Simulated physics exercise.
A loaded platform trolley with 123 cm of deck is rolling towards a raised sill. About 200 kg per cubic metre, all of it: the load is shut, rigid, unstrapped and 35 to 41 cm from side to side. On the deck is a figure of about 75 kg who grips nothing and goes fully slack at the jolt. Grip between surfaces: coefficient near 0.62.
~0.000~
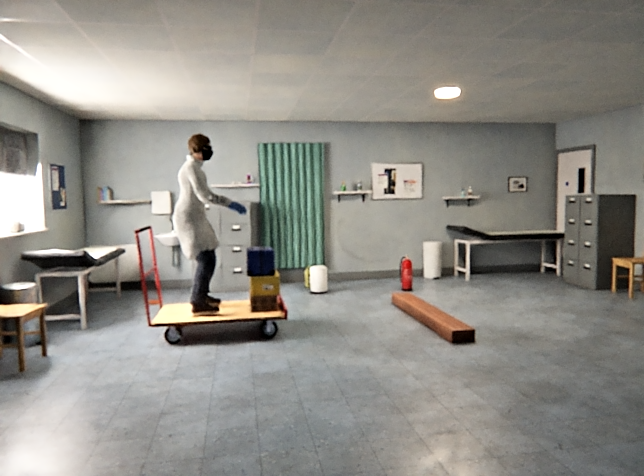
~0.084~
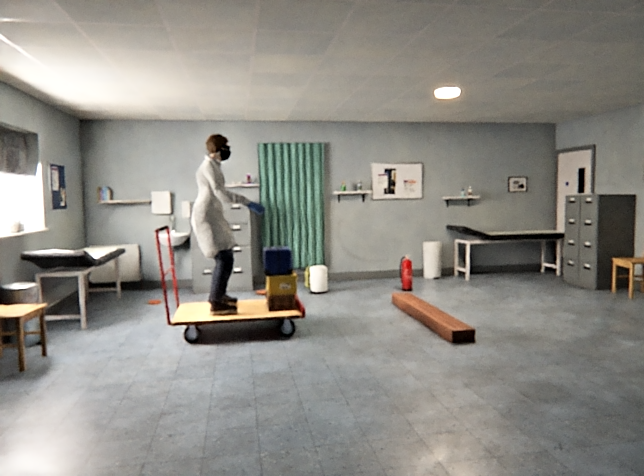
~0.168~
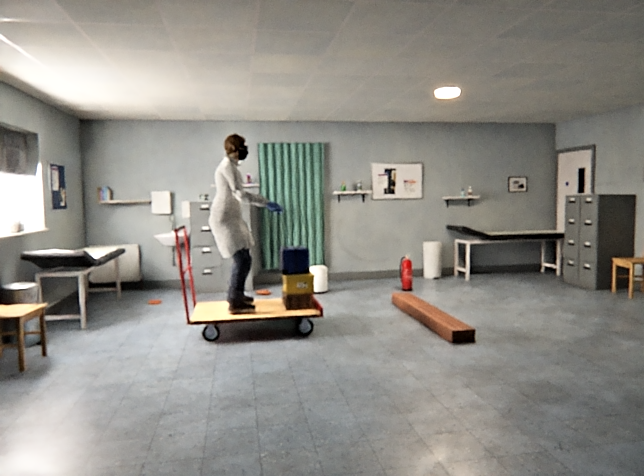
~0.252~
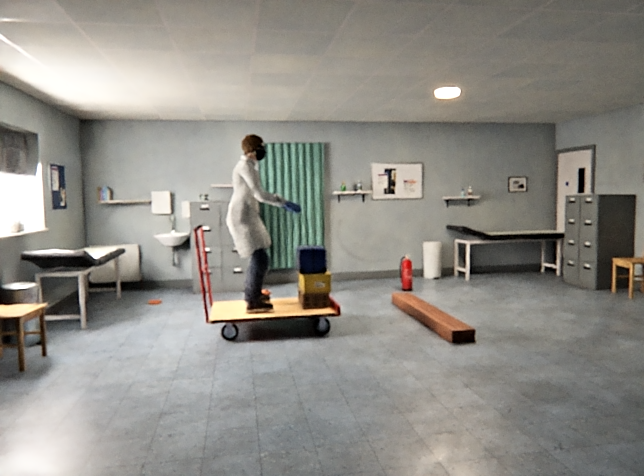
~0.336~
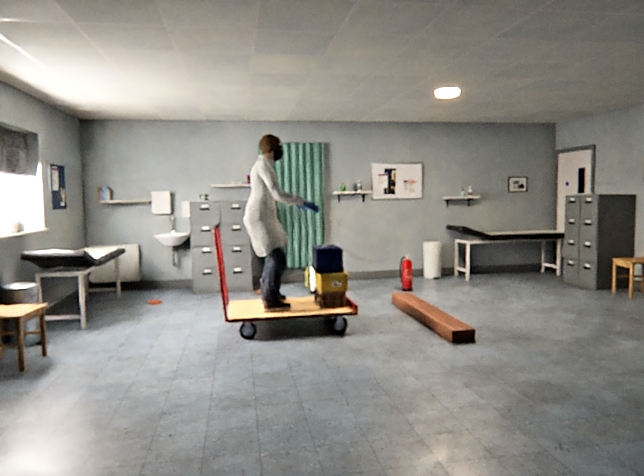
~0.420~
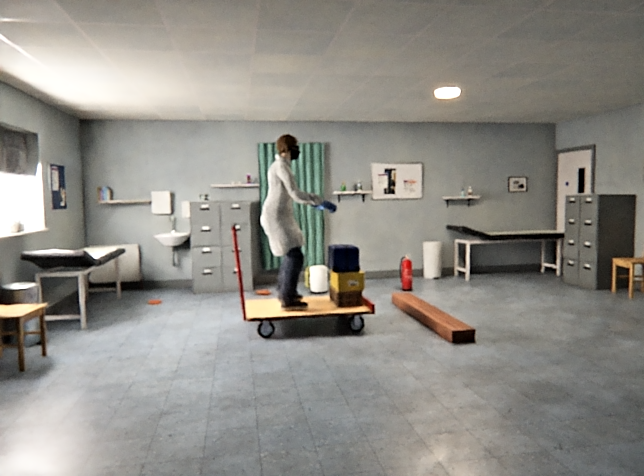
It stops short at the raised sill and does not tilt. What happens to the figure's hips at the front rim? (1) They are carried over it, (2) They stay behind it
(1) They are carried over it.
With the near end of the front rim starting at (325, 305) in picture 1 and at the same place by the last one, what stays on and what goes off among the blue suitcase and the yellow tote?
Then the blue one is past the rim and the yellow one is past the rim.
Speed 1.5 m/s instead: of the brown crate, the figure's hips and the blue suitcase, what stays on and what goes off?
Then brown on, hips on, blue off.
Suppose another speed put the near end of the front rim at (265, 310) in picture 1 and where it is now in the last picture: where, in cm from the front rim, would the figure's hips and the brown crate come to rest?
The hips would end 70 cm past the front rim, and the brown one 20 cm behind it.
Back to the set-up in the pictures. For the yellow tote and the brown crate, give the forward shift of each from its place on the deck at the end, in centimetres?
I'd put the yellow one at around 80 cm and the brown one at around 5 cm.
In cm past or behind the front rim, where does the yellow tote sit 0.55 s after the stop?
About 40 cm past the rim.
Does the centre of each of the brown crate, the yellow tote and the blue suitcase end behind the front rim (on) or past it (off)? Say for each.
At the finish the brown one is kept, the yellow one lost, and the blue one lost.
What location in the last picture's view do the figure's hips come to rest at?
End point: About (453, 292) px.
The wheels strike at 0.74 s.
After 0.99 s the figure's hips are 40 cm behind the rim, near (389, 240) in the last picture's view.
After 1.29 s the figure's hips are 19 cm behind the rim, near (408, 242) in the last picture's view.
After 1.74 s the figure's hips are 34 cm past the rim, near (454, 273) in the last picture's view.
At rest, 4.5 s, past the rim, yellow tote, blue suitcase and the figure's hips; behind it, brown crate.
